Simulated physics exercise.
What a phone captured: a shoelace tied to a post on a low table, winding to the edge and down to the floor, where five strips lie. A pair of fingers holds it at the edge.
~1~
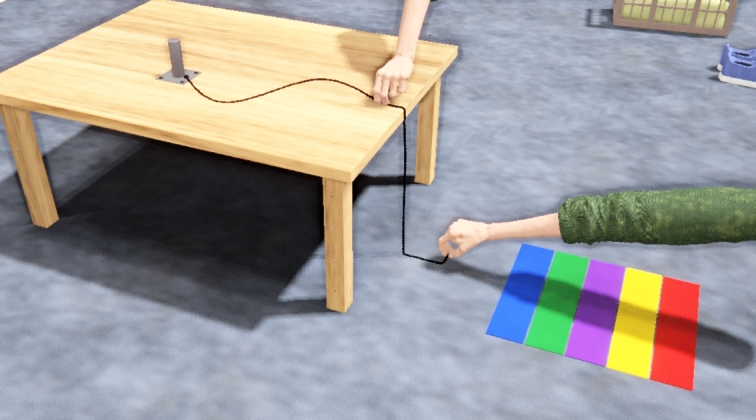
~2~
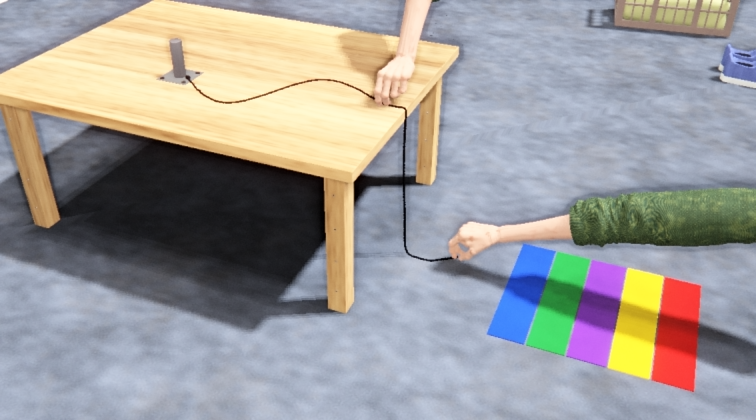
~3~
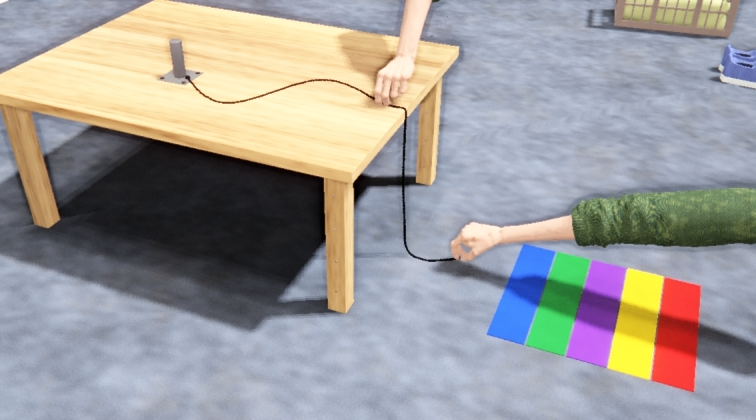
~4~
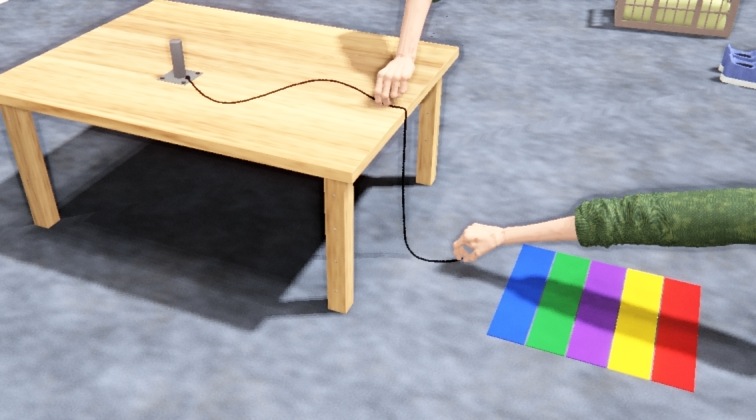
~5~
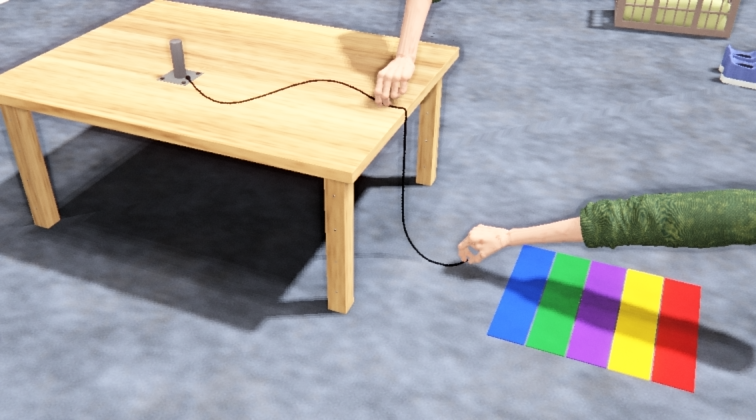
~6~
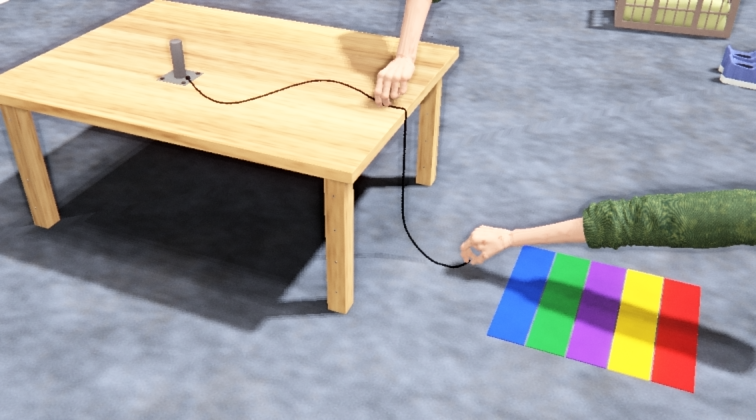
On a mottled grey-blue floor, seen from above at an angle, stands a low wooden table. A black cord winds from a grey post across the tabletop, under fingers at the edge, and down to a green-sleeved hand beside blue, green, purple, yellow and red strips. That lower hand shifts slightly right, drawing the cord's bottom bend into a looser curve, while the upper hand and camera stay still.
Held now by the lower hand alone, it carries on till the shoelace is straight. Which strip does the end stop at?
The yellow one.
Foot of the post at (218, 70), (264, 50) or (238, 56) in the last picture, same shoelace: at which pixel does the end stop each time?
Estimated pixels per try: (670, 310); (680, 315); (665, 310).
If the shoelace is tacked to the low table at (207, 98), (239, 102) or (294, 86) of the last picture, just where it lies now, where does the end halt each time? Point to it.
Approximately (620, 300), (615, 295) and (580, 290) respectively.
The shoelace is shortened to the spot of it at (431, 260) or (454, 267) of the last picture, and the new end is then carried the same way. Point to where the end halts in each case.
In order, about (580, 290) and about (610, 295).
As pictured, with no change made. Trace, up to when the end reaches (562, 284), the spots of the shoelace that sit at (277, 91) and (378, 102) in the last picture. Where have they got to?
First mark (310, 96), second mark (408, 146).
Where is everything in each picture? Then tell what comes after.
End (448, 254); blue (511, 320); green (550, 330); purple (590, 341); yellow (631, 352); red (673, 364), in the first picture.
End (458, 257); shoelace through (200, 91) (265, 95) (337, 81) (394, 107) (404, 172) (405, 239), in the second picture.
End (460, 257), in the third picture.
End (463, 258); shoelace through (200, 91) (265, 95) (337, 82) (394, 107) (403, 172) (405, 239), in the fourth picture.
End (468, 260), in the fifth picture.
End (470, 261); shoelace through (200, 91) (265, 96) (337, 82) (394, 107) (404, 172) (412, 240), in the sixth picture.
Soon after, end near (562, 284); over green.
After that, end near (611, 296); over purple.
At the stop, end near (641, 303); over yellow. It halts on the yellow strip.
